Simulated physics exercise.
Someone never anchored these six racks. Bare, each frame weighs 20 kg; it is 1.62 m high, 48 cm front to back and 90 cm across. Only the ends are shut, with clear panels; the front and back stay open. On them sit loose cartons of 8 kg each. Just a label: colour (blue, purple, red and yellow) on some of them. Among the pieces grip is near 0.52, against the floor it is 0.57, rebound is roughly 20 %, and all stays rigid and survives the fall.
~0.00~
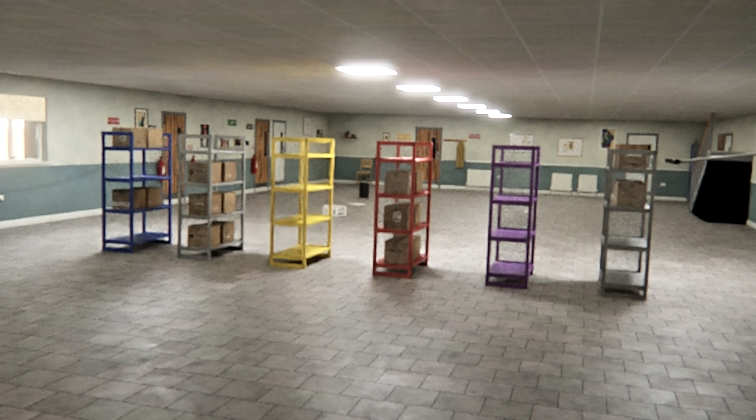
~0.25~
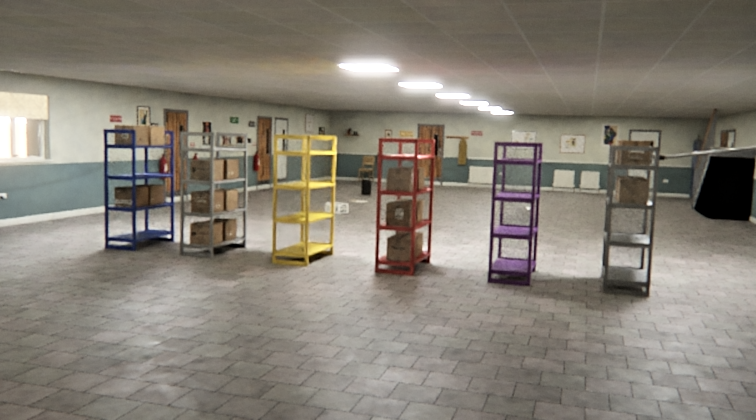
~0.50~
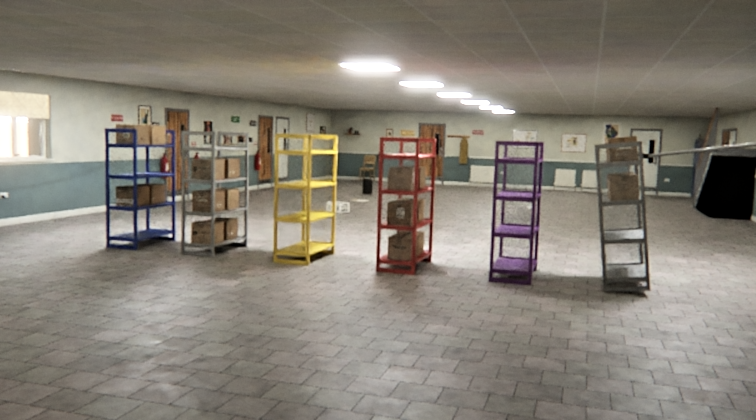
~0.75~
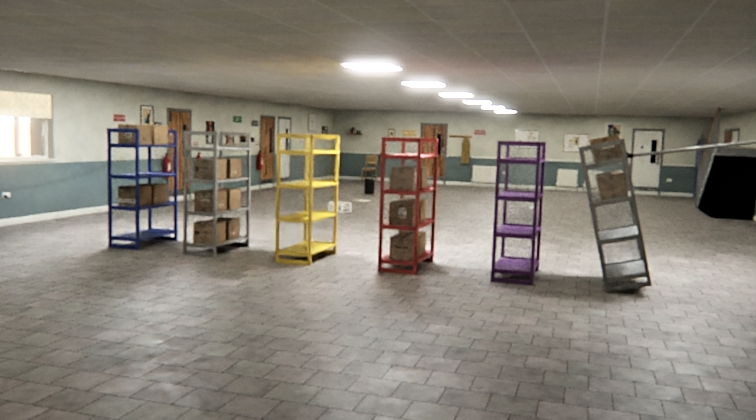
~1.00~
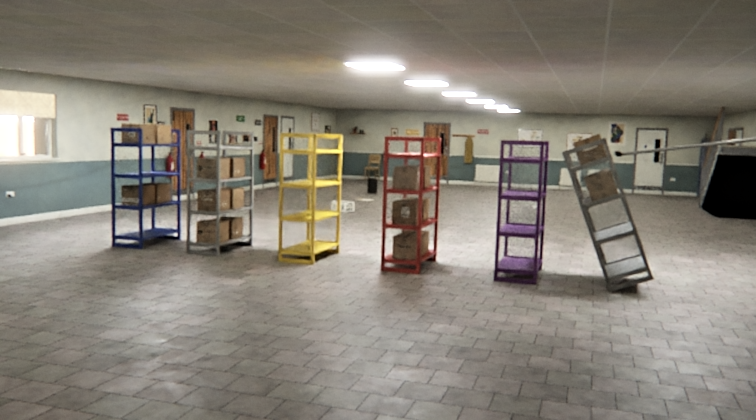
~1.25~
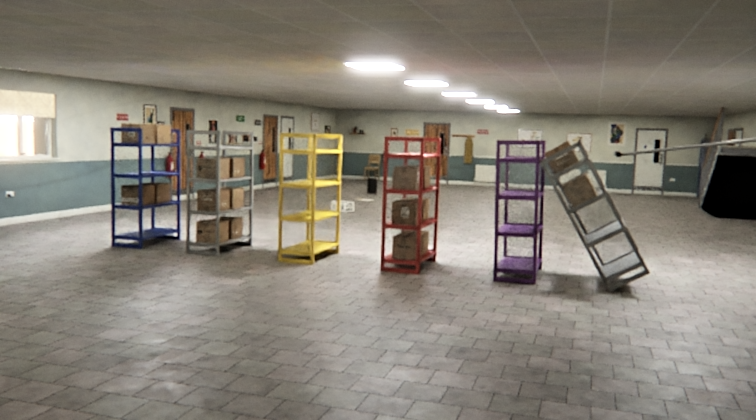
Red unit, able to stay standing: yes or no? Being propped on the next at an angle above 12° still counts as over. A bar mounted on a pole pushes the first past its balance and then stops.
Yes.
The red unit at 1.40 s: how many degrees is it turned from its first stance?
Something like 0°, give or take.
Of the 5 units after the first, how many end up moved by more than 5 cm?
2.
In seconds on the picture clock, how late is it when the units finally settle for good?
3.0 s or so.
Around 1.40 s, 2 cartons spilt or dropped; none of the 5 other units over, 1 disturbed; red unit unmoved; purple unit tipped 8°.
Around 1.66 s, 4 cartons spilt or dropped; 1 of the 5 other units over; red unit unmoved; purple unit tipped 27°.
Around 2.00 s, 4 cartons spilt or dropped; 1 of the 5 other units over; red unit tipped 5°; purple unit tipped 37°.
Finally (3.4 s), 4 cartons spilt or dropped; 1 of the 5 other units over; red unit tipped 4°; purple unit tipped 36°; blue unit unmoved. Four left standing. Seen by the last camera, middles, red unit near (406, 201), purple unit near (476, 207).
